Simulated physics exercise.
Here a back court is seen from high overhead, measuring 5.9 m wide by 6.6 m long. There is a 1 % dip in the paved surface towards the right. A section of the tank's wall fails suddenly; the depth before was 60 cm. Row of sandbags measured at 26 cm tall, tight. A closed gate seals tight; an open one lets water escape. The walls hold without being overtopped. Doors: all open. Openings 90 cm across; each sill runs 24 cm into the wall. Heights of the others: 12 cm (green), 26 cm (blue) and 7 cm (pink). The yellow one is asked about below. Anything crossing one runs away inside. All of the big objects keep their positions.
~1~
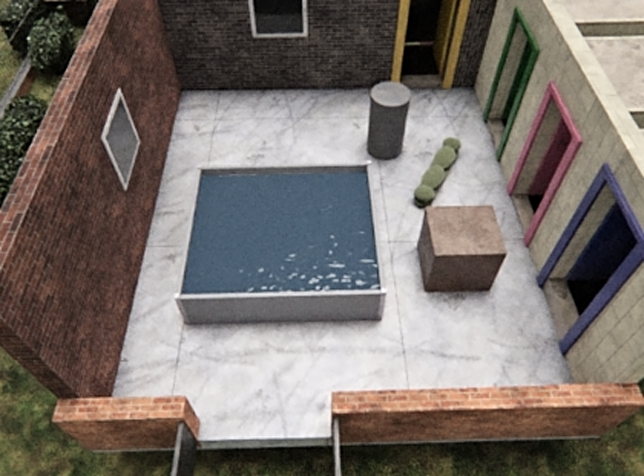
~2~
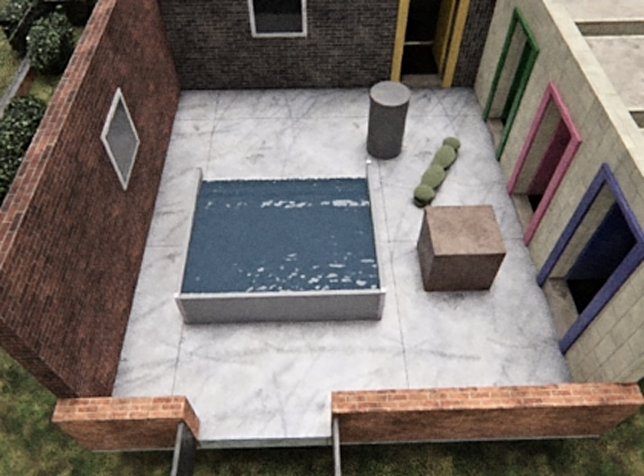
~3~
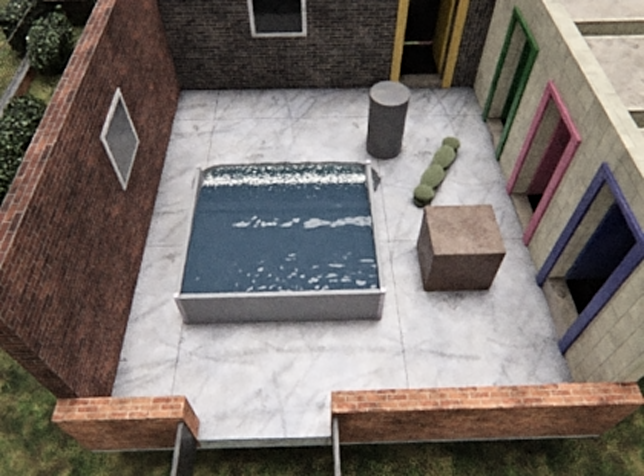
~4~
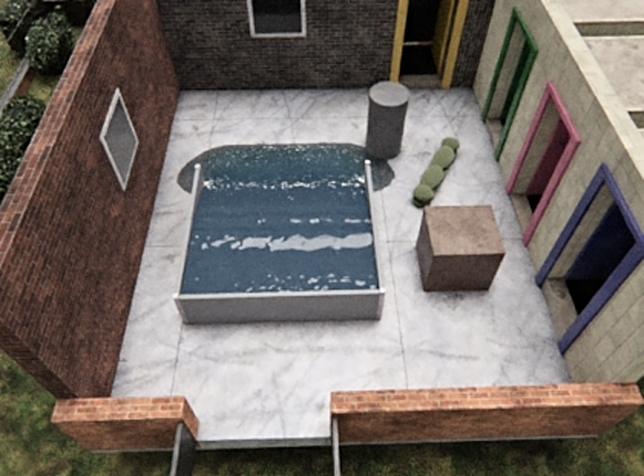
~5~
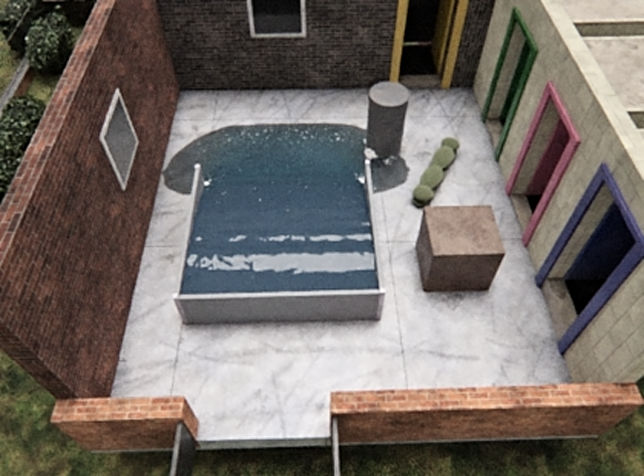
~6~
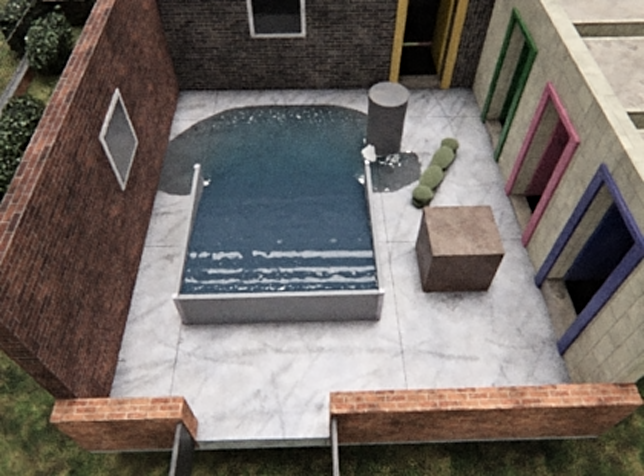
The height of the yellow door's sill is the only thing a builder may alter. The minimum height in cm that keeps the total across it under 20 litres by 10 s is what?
It is close to 17 cm.
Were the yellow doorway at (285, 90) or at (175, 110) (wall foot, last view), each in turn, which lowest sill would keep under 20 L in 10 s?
Around 34 and 31 cm respectively.
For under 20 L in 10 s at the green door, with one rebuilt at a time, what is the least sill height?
At green, roughly 19 cm.
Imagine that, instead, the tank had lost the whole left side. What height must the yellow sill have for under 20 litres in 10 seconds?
Then the minimum is about 7.5 cm.
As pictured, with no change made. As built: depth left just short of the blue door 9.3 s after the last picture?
It works out to about 17.5 centimetres deep.
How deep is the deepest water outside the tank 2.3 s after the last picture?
Roughly 39 cm.
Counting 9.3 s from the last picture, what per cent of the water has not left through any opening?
Around 92 percent is still there.
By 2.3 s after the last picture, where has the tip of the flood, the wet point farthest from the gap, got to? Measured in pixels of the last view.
Around (467, 91).
Then, 0.7 s after the last picture water covers 35 % of the floor, deepest (40 cm) near (289, 93); it has not reached the yellow door.
Then, 2.3 s after the last picture water covers 45 % of the floor, deepest (39 cm) near (467, 91); 15 cm at the yellow door, 1 litre in over its 14 cm sill.
Then, 9.3 s after the last picture water covers 95 % of the floor, deepest (22 cm) near (542, 320); 12 cm at the yellow door, 43 litres in over its 14 cm sill.
At the yellow door as built, the water peaked near 20 cm, 5.1 s after the last picture.
Run again over the same 10 s with other heights there, 32 litres in over 15 cm, 5 litres over 20 cm. The limit of 20 litres is kept from about 17 cm up.
